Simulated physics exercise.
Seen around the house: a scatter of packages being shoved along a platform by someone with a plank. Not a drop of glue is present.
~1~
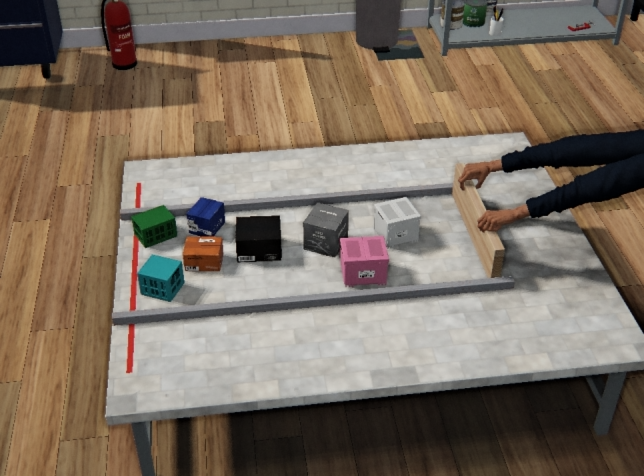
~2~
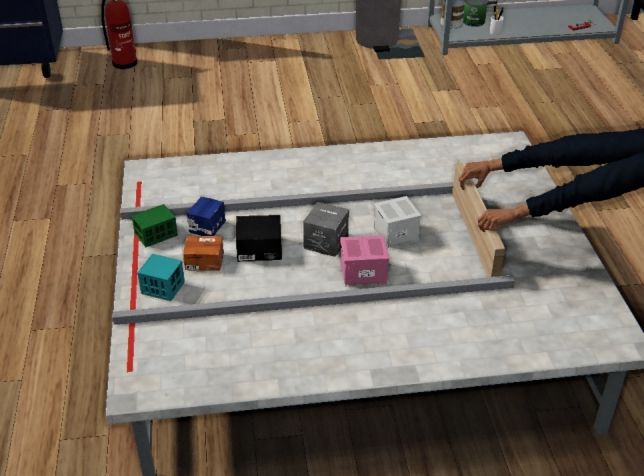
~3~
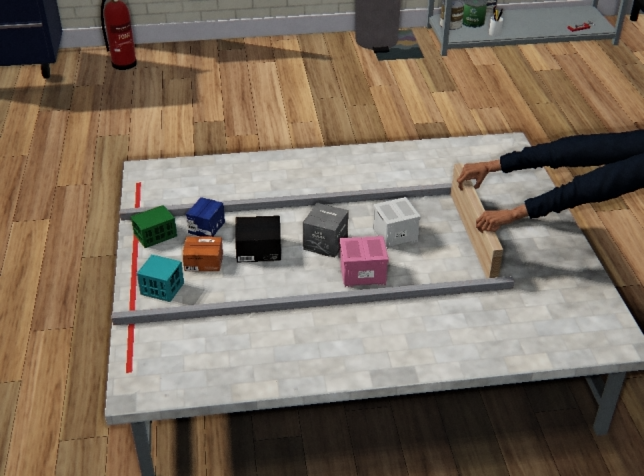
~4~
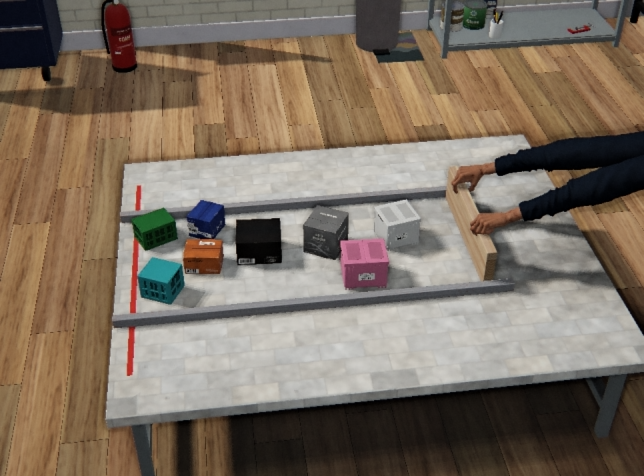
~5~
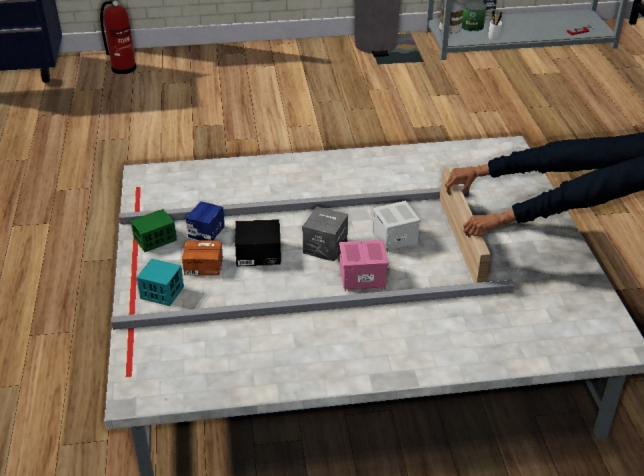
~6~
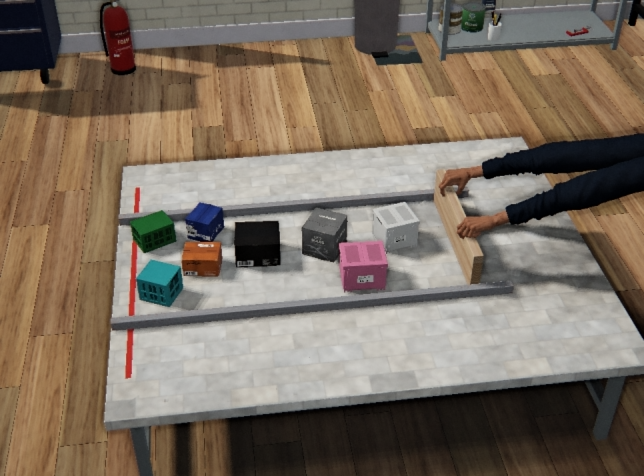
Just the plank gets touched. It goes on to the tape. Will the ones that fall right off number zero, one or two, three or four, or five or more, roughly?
They will number five or more.
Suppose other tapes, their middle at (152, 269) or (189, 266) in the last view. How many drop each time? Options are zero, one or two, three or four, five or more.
Five or over; one or two.
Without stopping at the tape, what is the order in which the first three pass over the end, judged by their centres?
They are the orange parcel, the black box, the turquoise crate.
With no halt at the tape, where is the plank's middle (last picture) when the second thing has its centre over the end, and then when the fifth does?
First: Around (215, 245). Next: Around (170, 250).
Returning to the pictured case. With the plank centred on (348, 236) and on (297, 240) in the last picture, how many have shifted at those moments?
Well, it's 4 at the first one and 5 at the second.
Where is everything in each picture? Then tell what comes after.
In the first frame, green crate (155, 226); turquoise crate (161, 278); orange parcel (203, 254); plank (476, 220); tape (135, 265).
In the second frame, turquoise crate (161, 277); grey box (326, 229).
In the third frame, orange parcel (203, 254); white tote (396, 223).
In the fourth frame, green crate (155, 229); pink tote (364, 264).
In the fifth frame, turquoise crate (161, 282); black box (258, 243).
In the sixth frame, green crate (153, 232); turquoise crate (160, 283); orange parcel (202, 259); plank (457, 226); tape (134, 270).
A little later, none off yet; green crate at rest near (153, 232); turquoise crate at rest near (160, 283); orange parcel at rest near (202, 259).
Next, none off yet; green crate at rest near (153, 231); turquoise crate at rest near (159, 284); orange parcel shifted well along near (108, 268).
When it is over, the number that fall off is five or more; down, white tote, pink tote, grey box, black box, blue parcel, orange parcel, turquoise crate and green crate.
